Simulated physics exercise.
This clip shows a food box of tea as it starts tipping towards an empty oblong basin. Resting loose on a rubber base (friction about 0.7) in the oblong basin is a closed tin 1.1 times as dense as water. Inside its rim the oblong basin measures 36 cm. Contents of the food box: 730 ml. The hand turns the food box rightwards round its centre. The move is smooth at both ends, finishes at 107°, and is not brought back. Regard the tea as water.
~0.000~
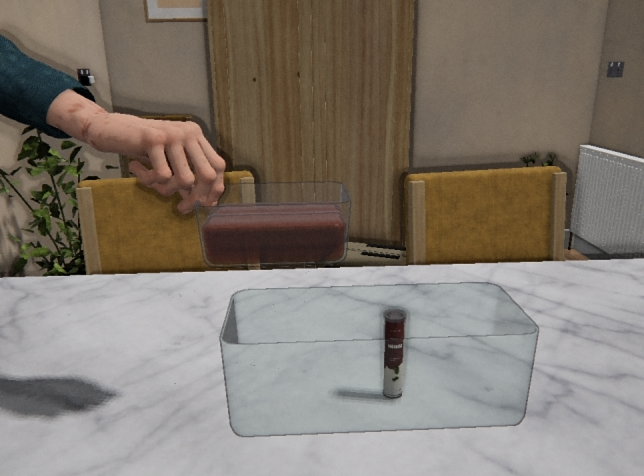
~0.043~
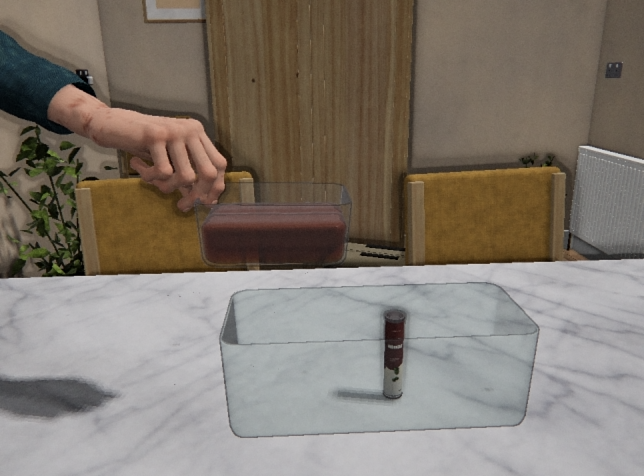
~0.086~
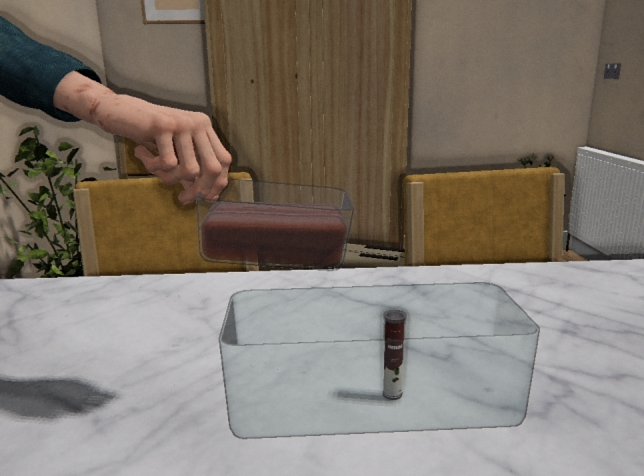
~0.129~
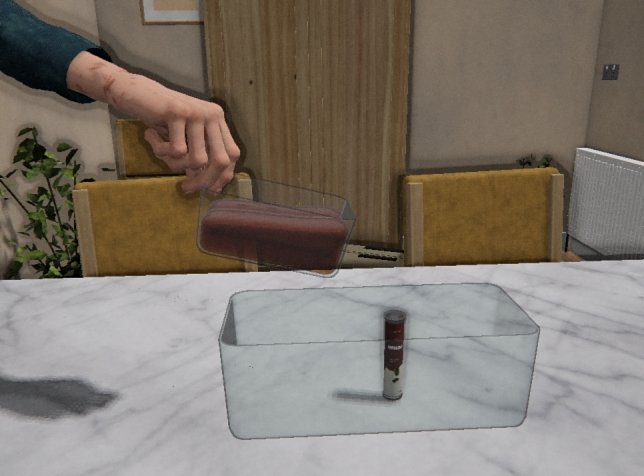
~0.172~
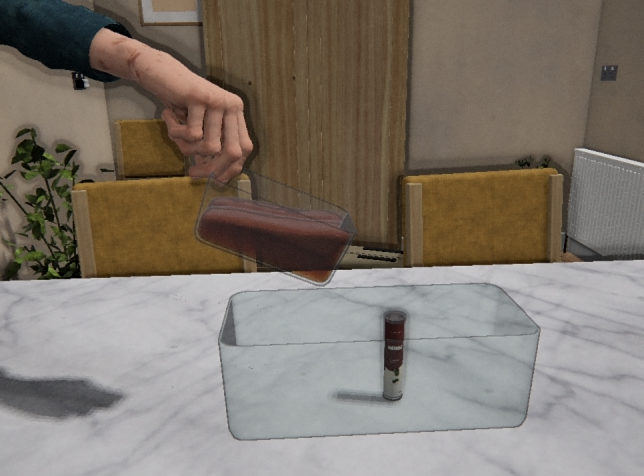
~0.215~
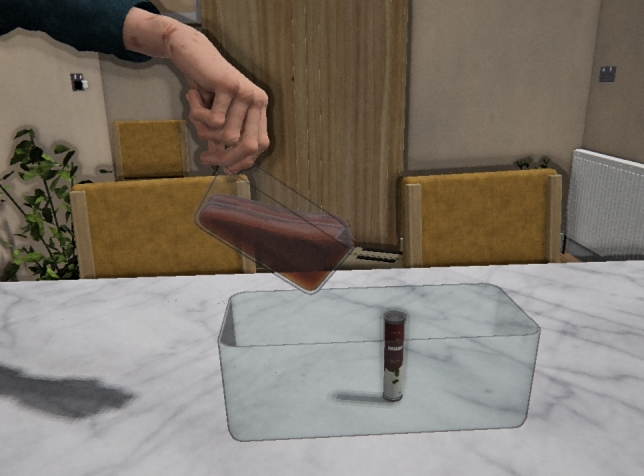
A hand tilts a clear box of reddish-brown liquid rightwards above a clear oblong basin.
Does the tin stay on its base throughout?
No, it goes down.
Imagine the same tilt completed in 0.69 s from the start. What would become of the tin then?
It tumbles over, then.
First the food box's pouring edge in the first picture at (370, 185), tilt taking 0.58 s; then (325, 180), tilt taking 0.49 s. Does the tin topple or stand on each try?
In the first try it remains standing; in the second it comes down.
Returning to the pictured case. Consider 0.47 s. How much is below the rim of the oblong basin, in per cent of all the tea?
Fraction in basin: Approx. 60%.
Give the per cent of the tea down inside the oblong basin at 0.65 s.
Some 94 per cent.
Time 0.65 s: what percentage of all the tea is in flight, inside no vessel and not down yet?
3 per cent, roughly.
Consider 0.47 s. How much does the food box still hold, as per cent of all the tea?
I'd put it near 10 percent.
By 0.47 s the tilt is 101° and 11 per cent is still to pour; the tin stands where it began.
By 0.65 s the tilt is 107° and 2 per cent is still to pour; the tin leans 13°.
By 0.84 s the tilt is 107° and 0 per cent is still to pour; the tin leans 19°.
By 1.05 s the tilt is 107° and 0 per cent is still to pour; the tin lies on its side.
At rest the tin lies on its side.
